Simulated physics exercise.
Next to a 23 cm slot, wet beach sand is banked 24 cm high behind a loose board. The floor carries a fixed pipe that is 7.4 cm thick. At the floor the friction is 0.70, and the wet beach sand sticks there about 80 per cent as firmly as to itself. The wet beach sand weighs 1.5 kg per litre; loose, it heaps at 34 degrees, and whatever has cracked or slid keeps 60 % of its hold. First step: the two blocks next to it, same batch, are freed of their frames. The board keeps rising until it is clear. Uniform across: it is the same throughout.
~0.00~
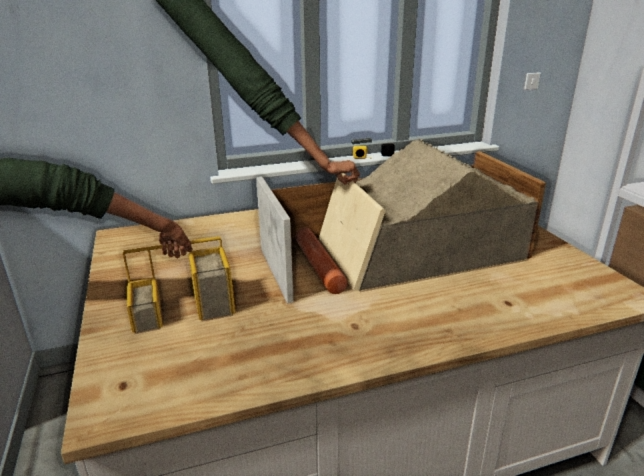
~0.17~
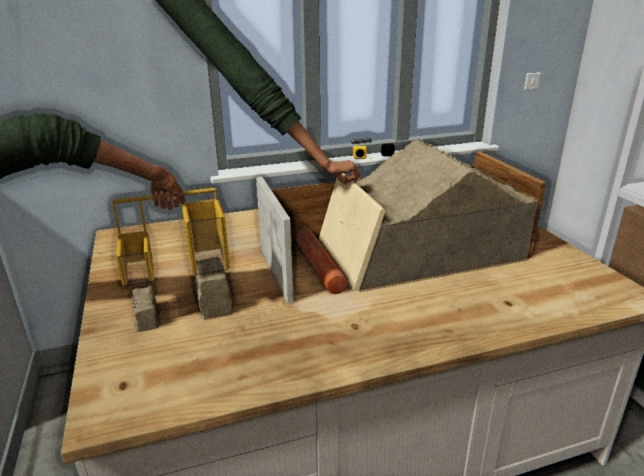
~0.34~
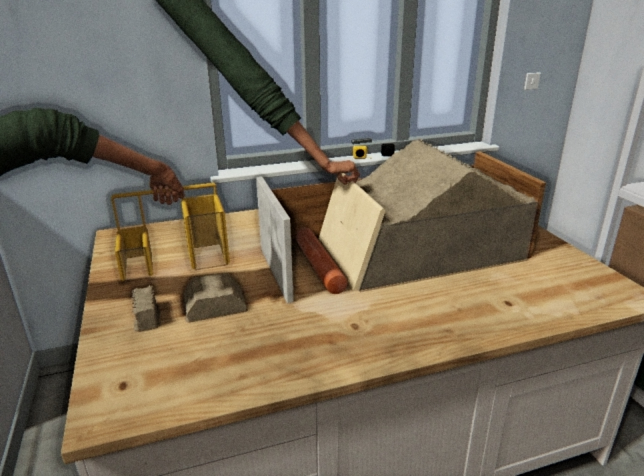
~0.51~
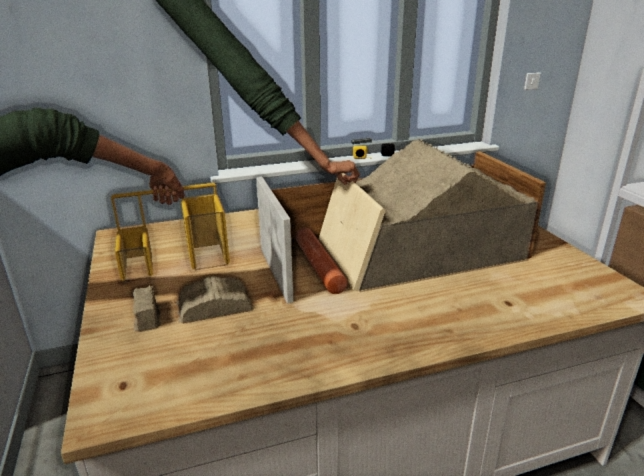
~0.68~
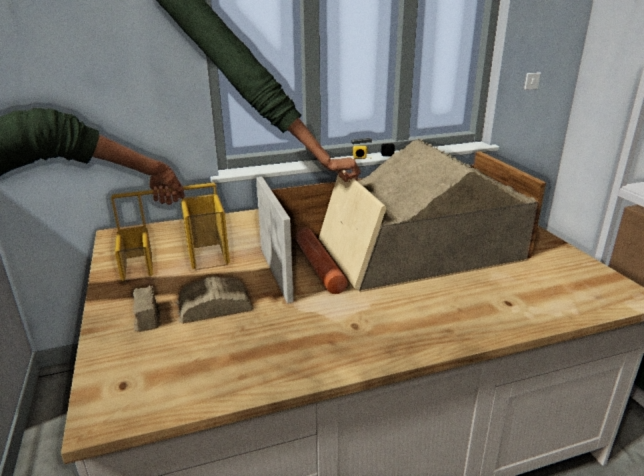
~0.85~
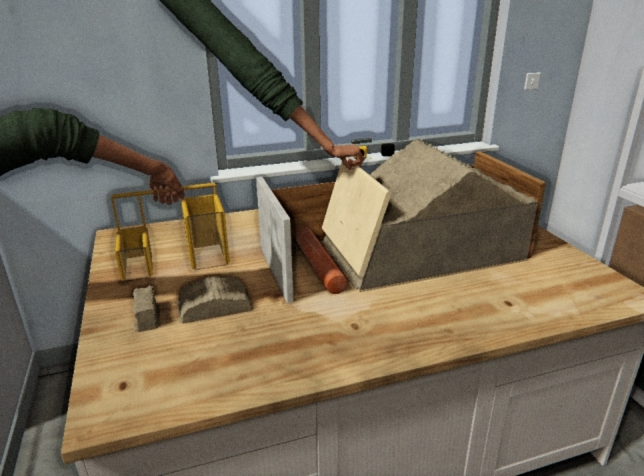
A large mound of grey-brown wet sand is banked behind a pale loose board on a light wooden counter beneath a window, seen from a fixed, slightly raised view. Two green-sleeved arms reach in, one to yellow moulds at left, the other to the board, near a reddish cylinder and grey panel. The left hand lifts the moulds off two sand blocks, the larger slumps into a low heap while the smaller stands, then the other hand shifts the board slightly.
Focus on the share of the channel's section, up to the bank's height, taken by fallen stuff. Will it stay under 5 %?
No, it goes over 5 %.
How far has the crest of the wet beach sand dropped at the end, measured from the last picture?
Measured change: About 2 cm.
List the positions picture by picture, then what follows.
In the first frame, top of the board at (381, 225), not yet moved; highest point of the wet beach sand at (475, 172); test blocks 7.9 cm, 16 cm high (left to right).
In the second frame, top of the board at (381, 225), not yet moved; highest point of the wet beach sand at (475, 172); test blocks 7.9 cm, 14 cm high (left to right).
In the third frame, top of the board at (381, 225), not yet moved; highest point of the wet beach sand at (475, 172); test blocks 7.8 cm, 8.3 cm high (left to right).
In the fourth frame, top of the board at (381, 225), not yet moved; highest point of the wet beach sand at (475, 172); test blocks 7.8 cm, 7.4 cm high (left to right).
In the fifth frame, top of the board at (382, 222), moved 1.1 cm; highest point of the wet beach sand at (475, 172); test blocks 7.8 cm, 7.4 cm high (left to right).
In the sixth frame, top of the board at (387, 209), moved 6.0 cm; highest point of the wet beach sand at (475, 172); test blocks 7.8 cm, 7.4 cm high (left to right).
By 1.14 s, the face still stands, with nothing on top of the pipe; the channel is 0 % full.
By 1.49 s, the face still stands, with nothing on top of the pipe; the channel is 0 % full.
By 1.84 s, the fallen stuff reaches 16 % of the way across, with nothing on top of the pipe; the channel is 9 % full.
By 2.19 s, the fallen stuff reaches 16 % of the way across, with nothing on top of the pipe; the channel is 9 % full.
By 2.24 s, at the end, the fallen stuff reaches 16 % of the way across, with nothing on top of the pipe; the channel is 9 % full.
